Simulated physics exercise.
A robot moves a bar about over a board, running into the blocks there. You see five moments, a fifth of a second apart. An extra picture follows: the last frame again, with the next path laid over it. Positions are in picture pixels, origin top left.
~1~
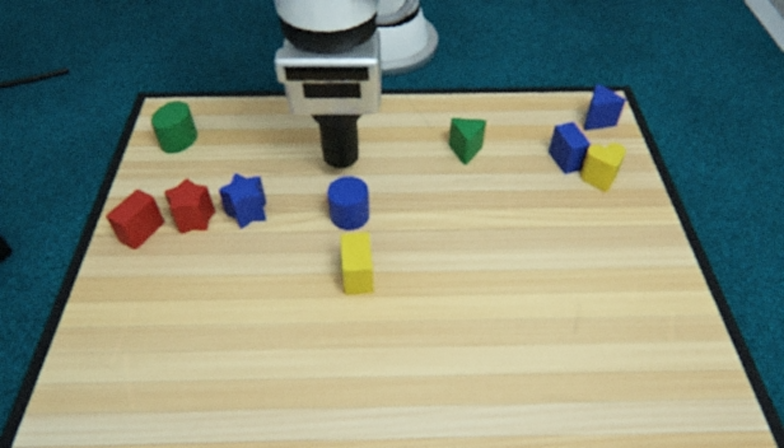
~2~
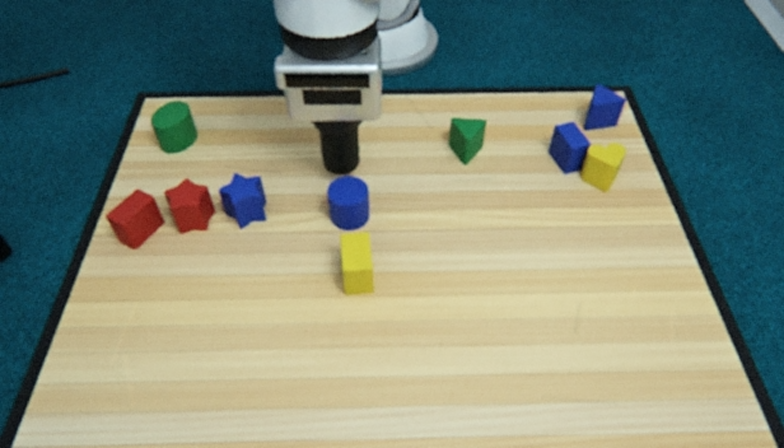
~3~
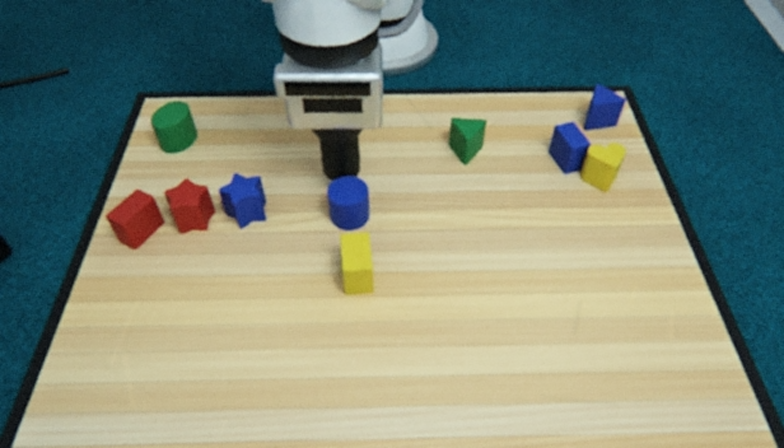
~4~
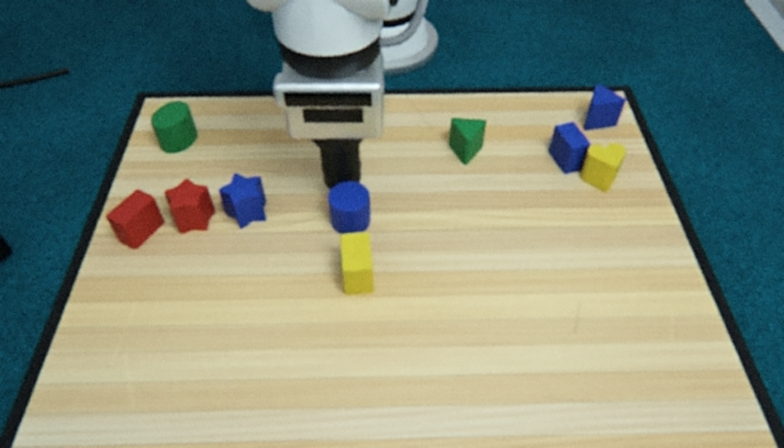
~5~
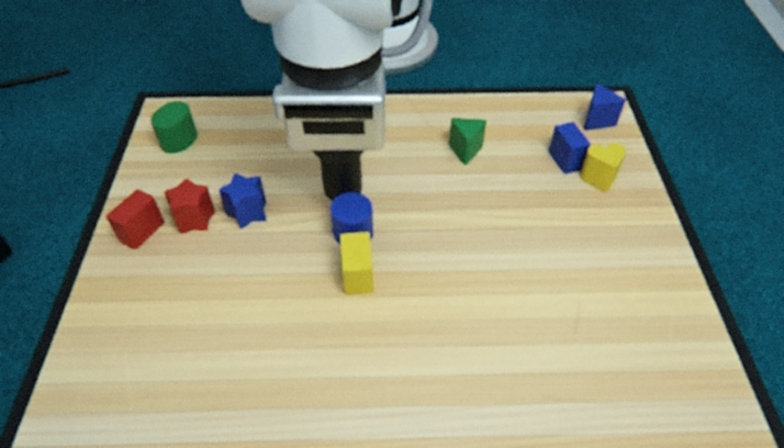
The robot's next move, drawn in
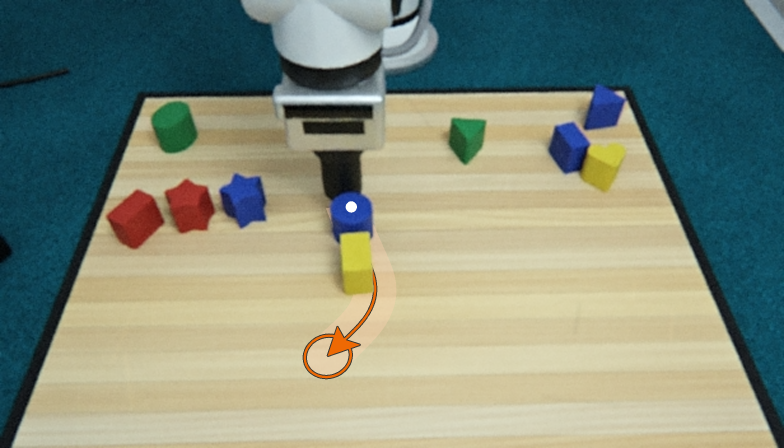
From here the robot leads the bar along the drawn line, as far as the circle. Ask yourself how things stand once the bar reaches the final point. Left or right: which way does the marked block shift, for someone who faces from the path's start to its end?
Shifts left.
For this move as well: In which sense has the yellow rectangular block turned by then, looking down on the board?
The block spins clockwise.
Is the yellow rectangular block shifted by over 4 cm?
I expect so.
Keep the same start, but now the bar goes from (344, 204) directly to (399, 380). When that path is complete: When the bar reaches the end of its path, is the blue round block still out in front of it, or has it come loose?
Ahead.
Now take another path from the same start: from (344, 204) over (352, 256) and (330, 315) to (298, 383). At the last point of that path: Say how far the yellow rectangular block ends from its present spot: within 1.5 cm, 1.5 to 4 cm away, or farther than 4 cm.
Band: Over 4 cm.
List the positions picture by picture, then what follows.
In the first picture, lower end of the bar at (341, 157), tops of blocks, blue round block at (348, 190), yellow rectangular block at (356, 251).
In the second picture, bar at (341, 163), blocks as before.
In the third picture, bar at (342, 170), blocks as before.
In the fourth picture, bar at (342, 180), blue round block at (349, 195).
In the fifth picture, bar at (343, 190), blue round block at (351, 207), yellow rectangular block at (356, 251).
The drawn path runs from (344, 204) through (363, 250) and (372, 304) to (328, 356); the dot is on the blue round block.
What follows on the original path. One third of the way, bar at (363, 237); blue round block at (371, 259); yellow rectangular block at (361, 298), turned 25° clockwise.
Two thirds of the way, bar at (371, 292); blue round block at (382, 320); yellow rectangular block at (351, 359), turned 55° clockwise.
At the end, bar at (326, 344); blue round block at (386, 337); yellow rectangular block at (346, 371), turned 60° clockwise.
